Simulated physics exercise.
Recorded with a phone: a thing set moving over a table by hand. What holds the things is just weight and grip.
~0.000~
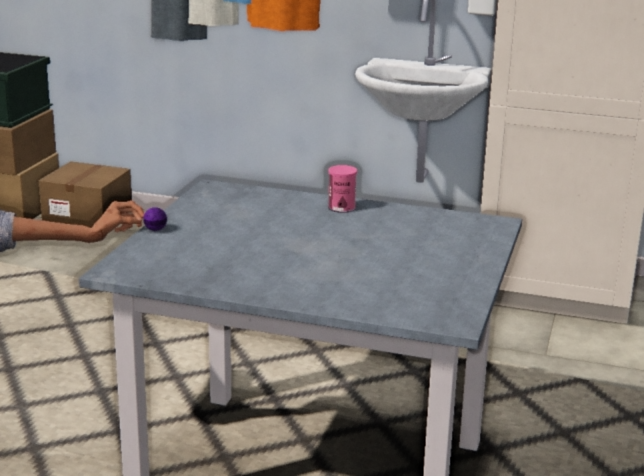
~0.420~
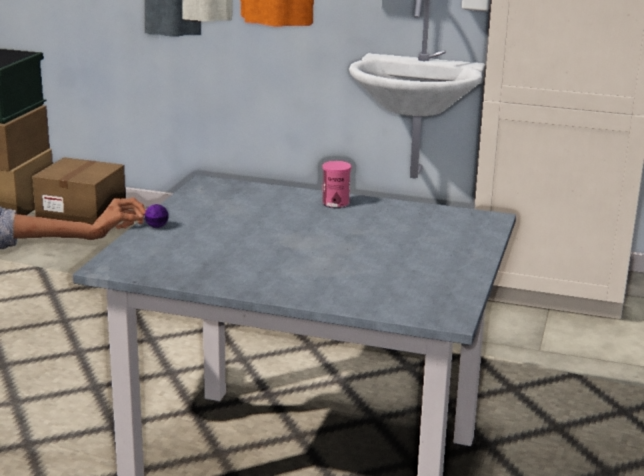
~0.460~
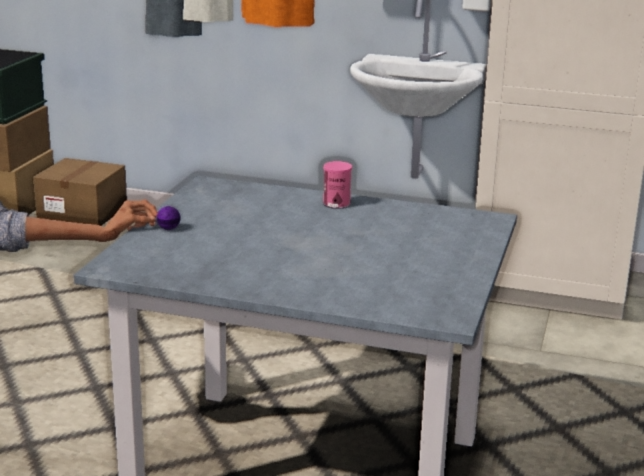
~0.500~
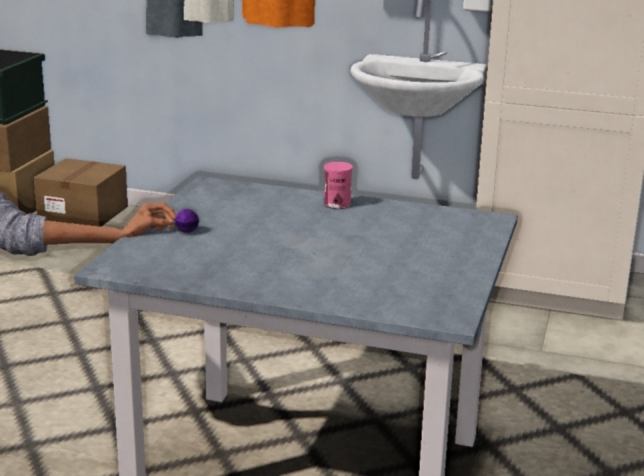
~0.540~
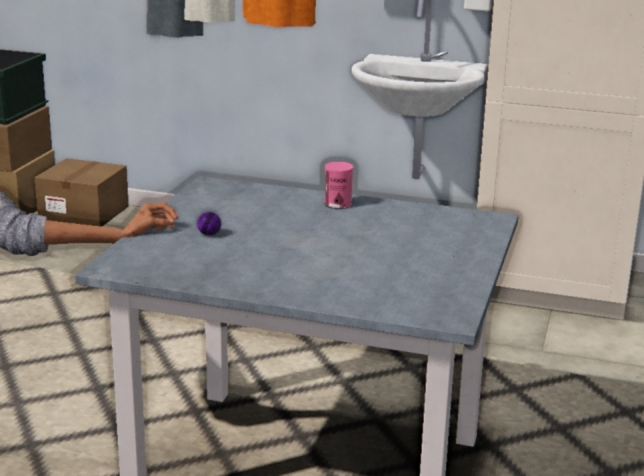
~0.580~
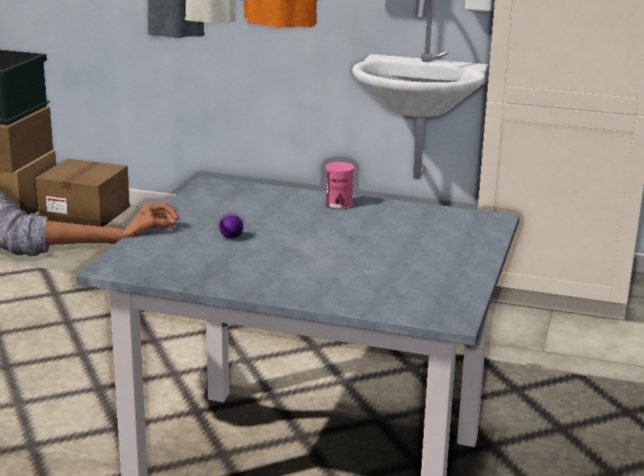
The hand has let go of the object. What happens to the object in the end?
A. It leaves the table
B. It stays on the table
It leaves the table (A).
Around 0.98 s, purple ball displaced well along near (435, 254).
Around 1.38 s, purple ball now off the table.
Finally (1.7 s), off the table, purple ball.
